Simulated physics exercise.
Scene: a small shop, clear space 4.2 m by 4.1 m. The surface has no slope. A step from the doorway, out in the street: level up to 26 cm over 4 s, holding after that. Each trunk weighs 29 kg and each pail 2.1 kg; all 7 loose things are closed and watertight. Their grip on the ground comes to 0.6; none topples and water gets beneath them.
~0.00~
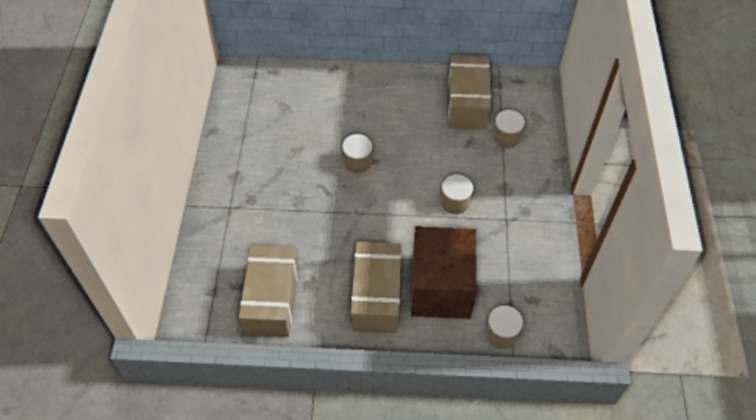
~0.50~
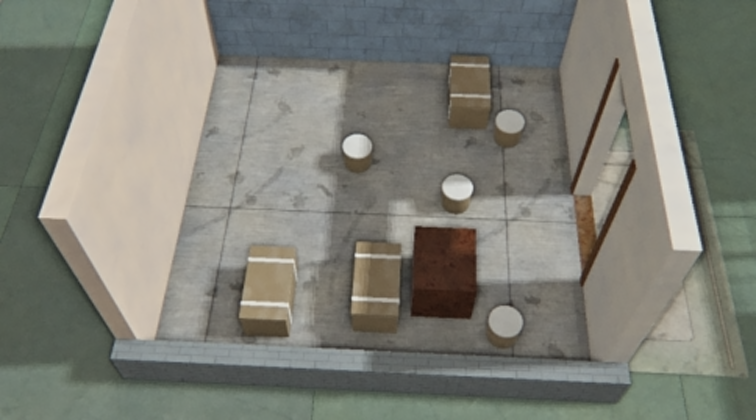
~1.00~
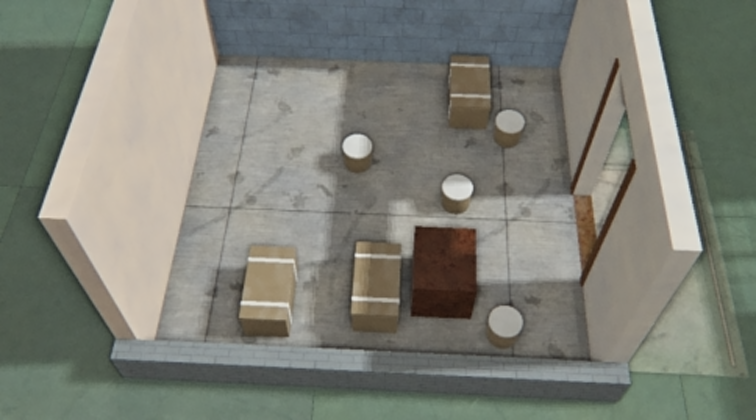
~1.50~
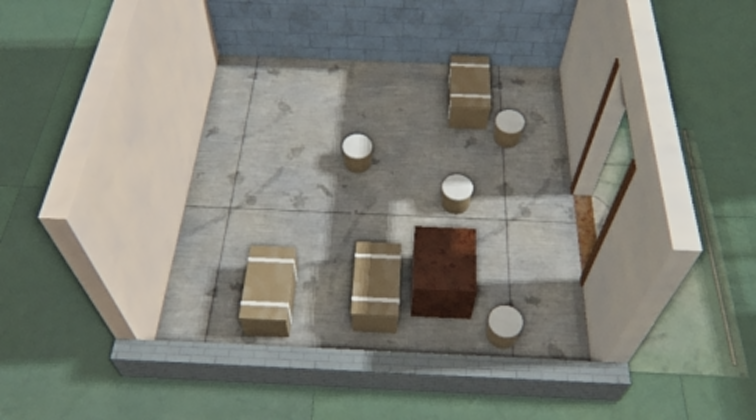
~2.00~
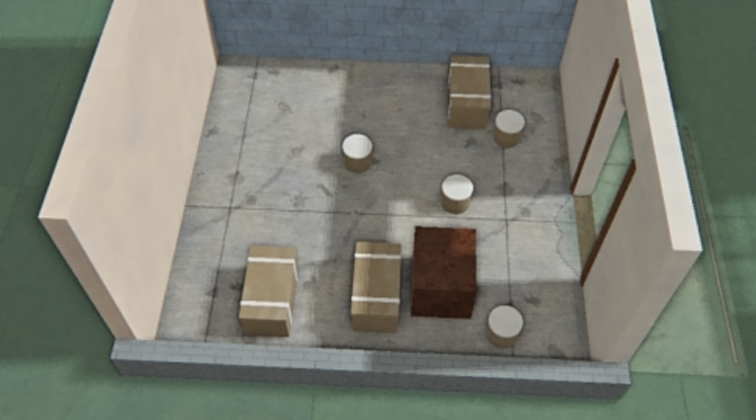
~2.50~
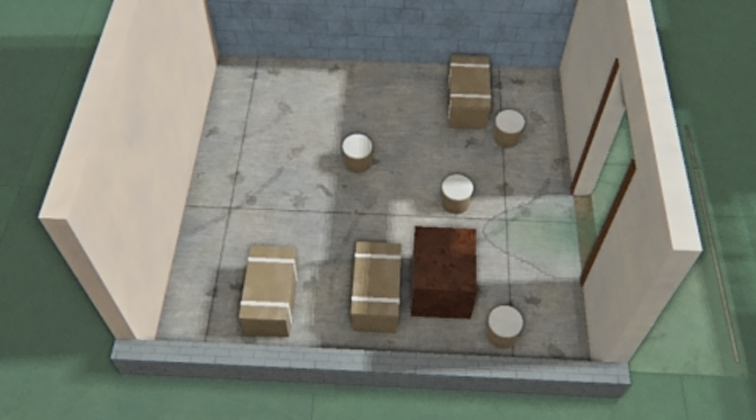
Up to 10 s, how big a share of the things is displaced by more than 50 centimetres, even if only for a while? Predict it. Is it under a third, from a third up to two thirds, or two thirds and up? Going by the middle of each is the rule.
I would say from a third up to two thirds.
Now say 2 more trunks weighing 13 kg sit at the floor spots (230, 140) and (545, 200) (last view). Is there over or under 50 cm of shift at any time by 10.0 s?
In that order: Beyond the mark, beyond the mark.
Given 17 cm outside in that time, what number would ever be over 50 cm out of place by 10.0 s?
3.
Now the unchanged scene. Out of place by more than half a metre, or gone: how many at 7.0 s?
The count is 2.
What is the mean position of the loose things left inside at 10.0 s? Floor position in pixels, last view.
(385, 176).
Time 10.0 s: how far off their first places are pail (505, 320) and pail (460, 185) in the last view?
Respectively 30 and 300 centimetres.
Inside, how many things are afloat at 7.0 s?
It comes to 3.
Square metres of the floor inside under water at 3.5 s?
Close to 3.5 m2, I'd say.
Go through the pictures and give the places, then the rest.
The first picture shows a trunk at (268, 282), on the bottom; a pail at (357, 146) rests on the ground; 0.0 m2 under water; 0 of 7 have shifted.
The second picture shows a trunk at (268, 282) rests on the ground; a pail at (357, 146) rests on the ground; 0.0 m2 under water; 0 of 7 have shifted.
The third picture shows a trunk at (268, 282), on the bottom; a pail at (357, 146) rests on the ground; water covers 0.0 m2; 0 of 7 have shifted.
The fourth picture shows a trunk at (268, 282), on the bottom; a pail at (357, 146), on the bottom; 0.0 m2 under water; 0 of 7 have shifted.
The fifth picture shows a trunk at (268, 282), on the bottom; a pail at (357, 146), on the bottom; water covers 0.1 m2; 0 of 7 have shifted.
The sixth picture shows a trunk at (268, 282), on the bottom; a pail at (357, 146) rests on the ground; 0.7 m2 under water; 0 of 7 have shifted.
After 3.5 s 0 of 7 are over 50 cm from their spots; 0 afloat.
After 4.5 s 1 of 7 are over 50 cm from their spots; 2 afloat.
After 7.0 s 2 of 7 are over 50 cm from their spots; 3 afloat.
After 10.0 s 2 of 7 are over 50 cm from their spots, and 3 have been at some point; 3 afloat.
